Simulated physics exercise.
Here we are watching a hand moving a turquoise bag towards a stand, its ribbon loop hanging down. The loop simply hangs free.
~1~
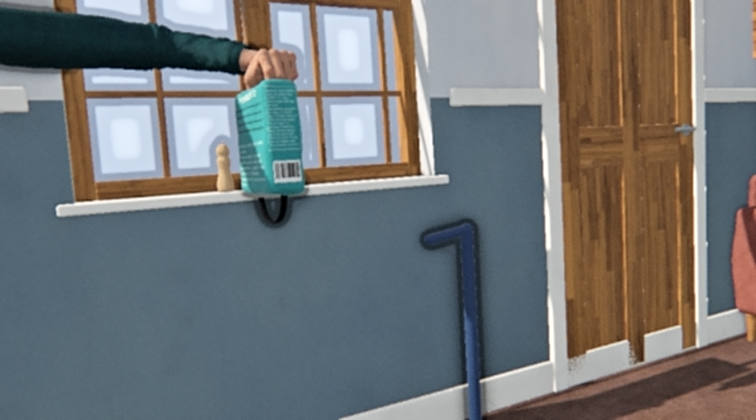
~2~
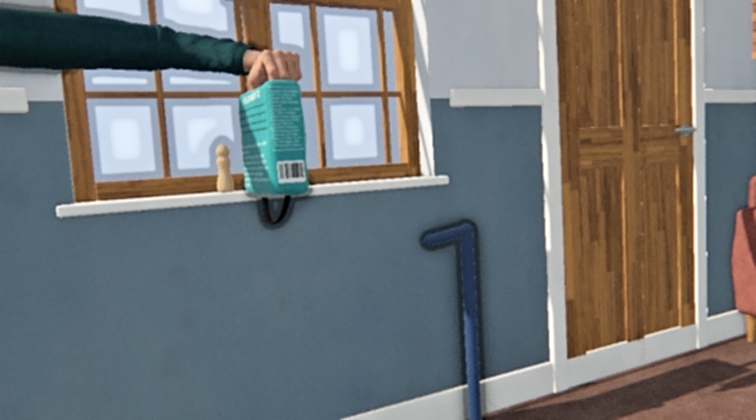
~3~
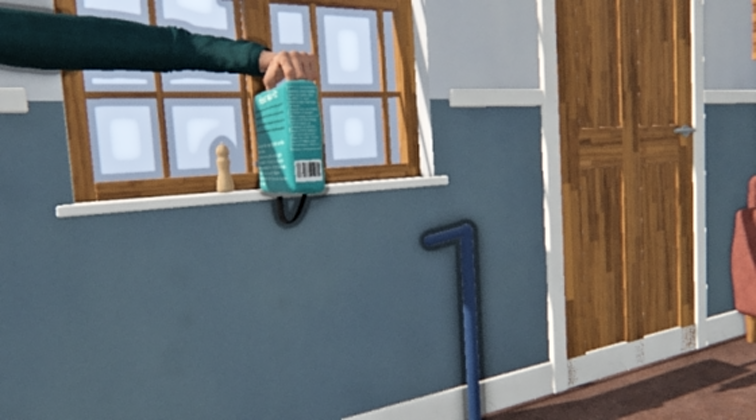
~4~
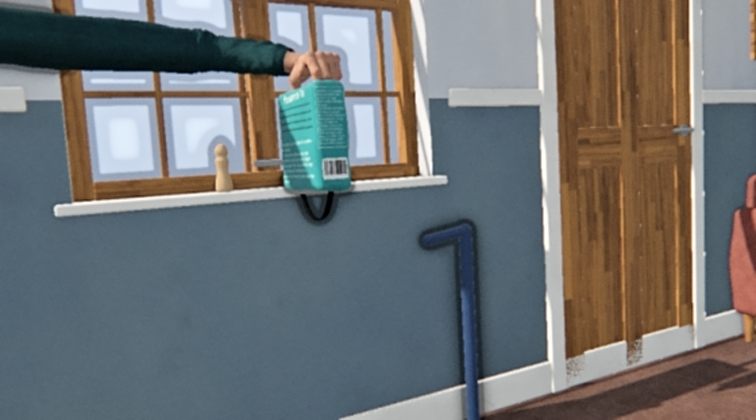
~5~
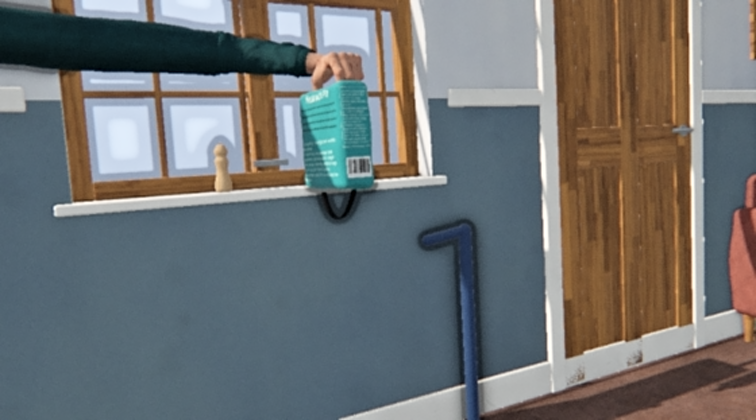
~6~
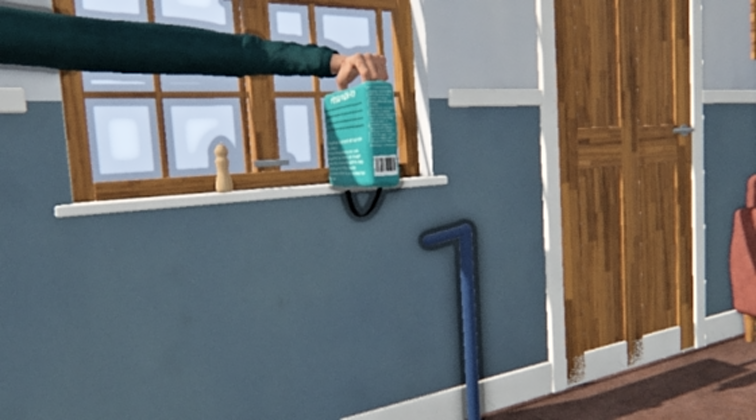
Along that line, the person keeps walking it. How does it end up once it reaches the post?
At the post it slips past without catching.
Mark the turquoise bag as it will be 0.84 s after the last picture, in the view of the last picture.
Estimated centre: (461, 134).
Then, 0.84 s on from there, bag over the post near (461, 134).
Then, 1.60 s on from there, bag past the post near (539, 131).
In the end, bag past the post near (563, 130). The turquoise bag goes by freely.
